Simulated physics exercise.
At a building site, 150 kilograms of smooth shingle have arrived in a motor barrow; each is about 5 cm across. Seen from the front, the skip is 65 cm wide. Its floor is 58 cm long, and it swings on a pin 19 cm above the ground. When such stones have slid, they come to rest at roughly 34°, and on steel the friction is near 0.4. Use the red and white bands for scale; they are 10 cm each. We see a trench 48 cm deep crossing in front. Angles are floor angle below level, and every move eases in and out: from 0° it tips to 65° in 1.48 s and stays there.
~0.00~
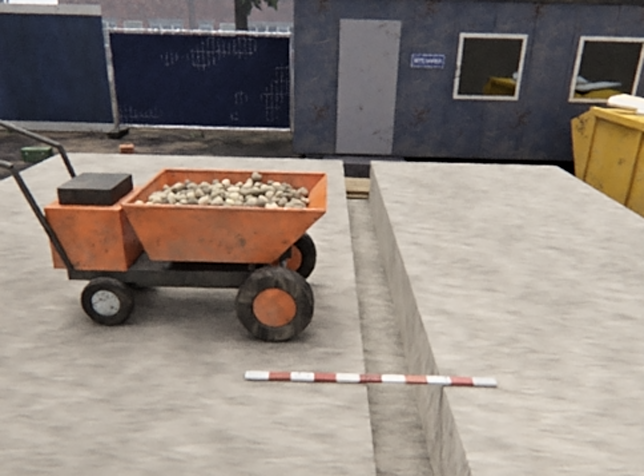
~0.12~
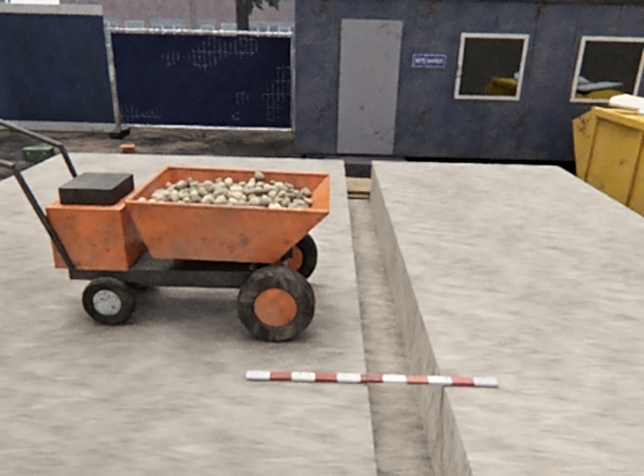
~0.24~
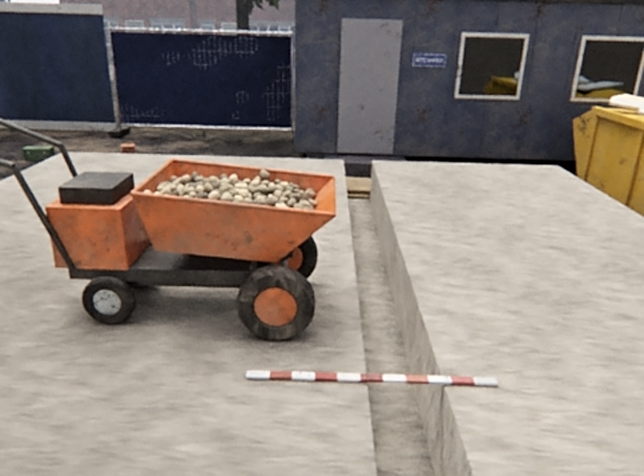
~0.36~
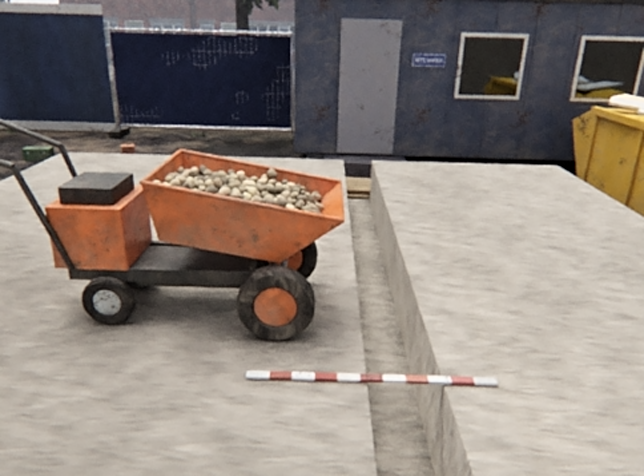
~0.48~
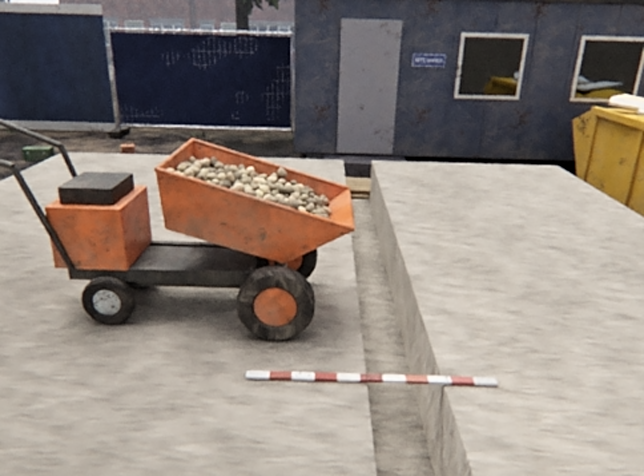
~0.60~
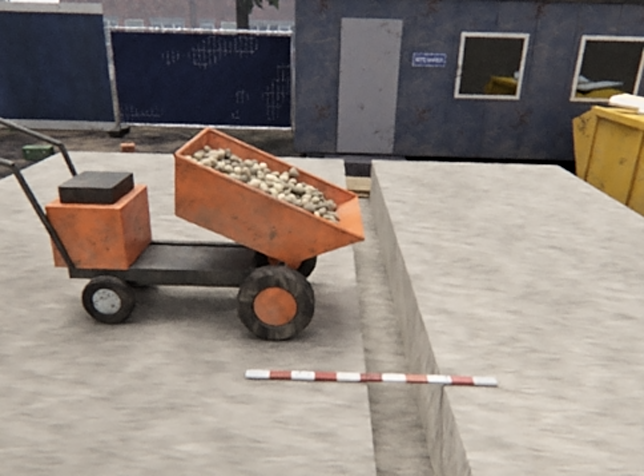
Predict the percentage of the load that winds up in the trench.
My prediction is about 64 per cent.
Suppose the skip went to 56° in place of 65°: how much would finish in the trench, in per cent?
Some 60 in a hundred, I'd say.
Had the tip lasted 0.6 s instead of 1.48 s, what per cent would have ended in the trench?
I'd put it at some 45 in a hundred.
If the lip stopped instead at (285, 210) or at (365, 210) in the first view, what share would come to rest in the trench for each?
100 % and 25 %.
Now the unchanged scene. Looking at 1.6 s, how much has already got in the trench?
25 per cent or so by then.
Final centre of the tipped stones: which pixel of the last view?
The resting stones are centred at roughly (403, 364).
After 1.1 s the floor is at 55°; 100 % in the skip; the foremost stones are at (390, 261).
After 1.6 s the floor is at 65°; 51 % in the skip, 27 % in the trench, 22 % past the trench; the foremost stones are at (495, 323).
After 1.9 s the floor is at 65°; 22 % in the skip, 42 % in the trench, 36 % past the trench; the foremost stones are at (553, 308).
After 3.9 s the floor is at 65°; 0 % in the skip, 64 % in the trench, 36 % past the trench; the foremost stones are at (596, 308).
